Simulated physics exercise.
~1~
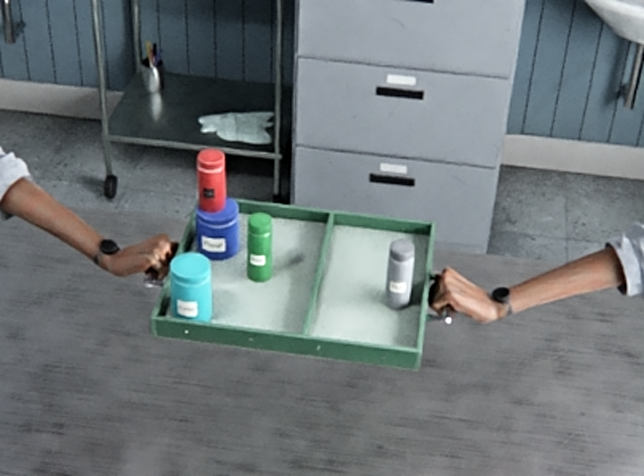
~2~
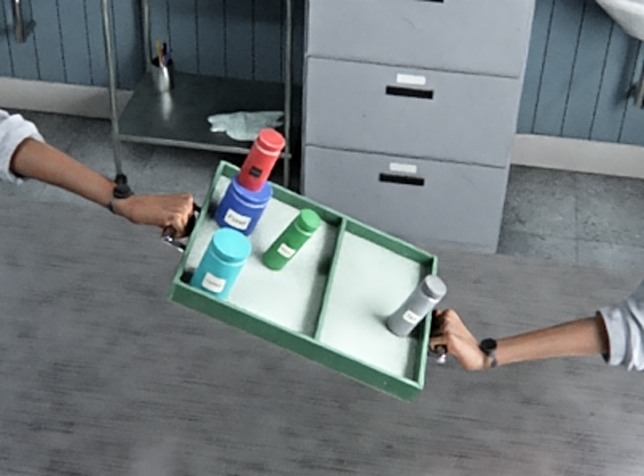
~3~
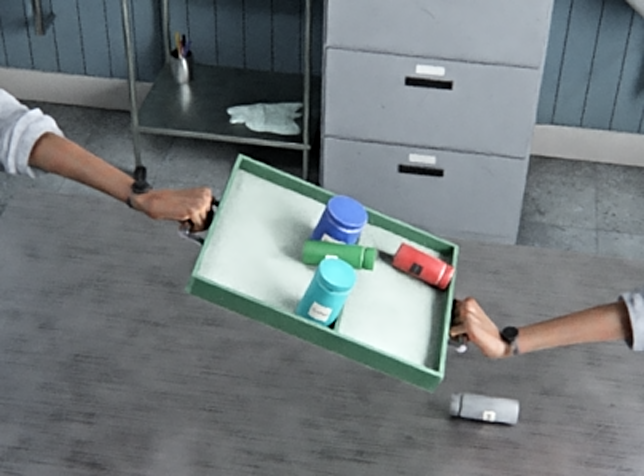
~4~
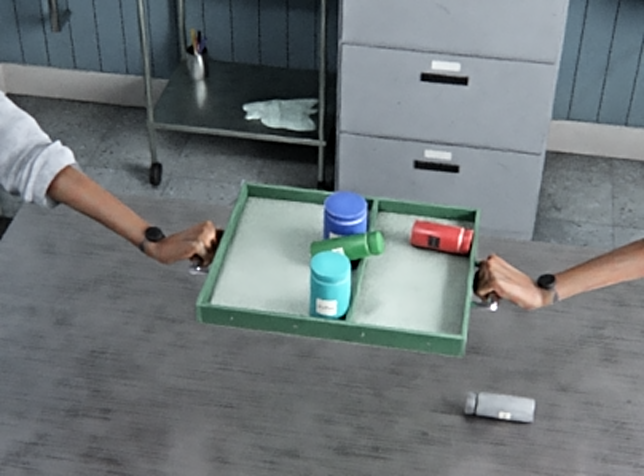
At the start, two hands hold a green divided tray level, with a red container stacked on a blue jar beside turquoise, green and grey containers. The hands tip the tray down to the right, and the containers lean. The red one drops from the blue jar and lands on its side near the right end, while the blue and turquoise jars shift to the middle and the green one topples between them. The grey container leaves the tray and lies on the surface below. Finally the tray is level again, both jars upright, red and green still lying over.
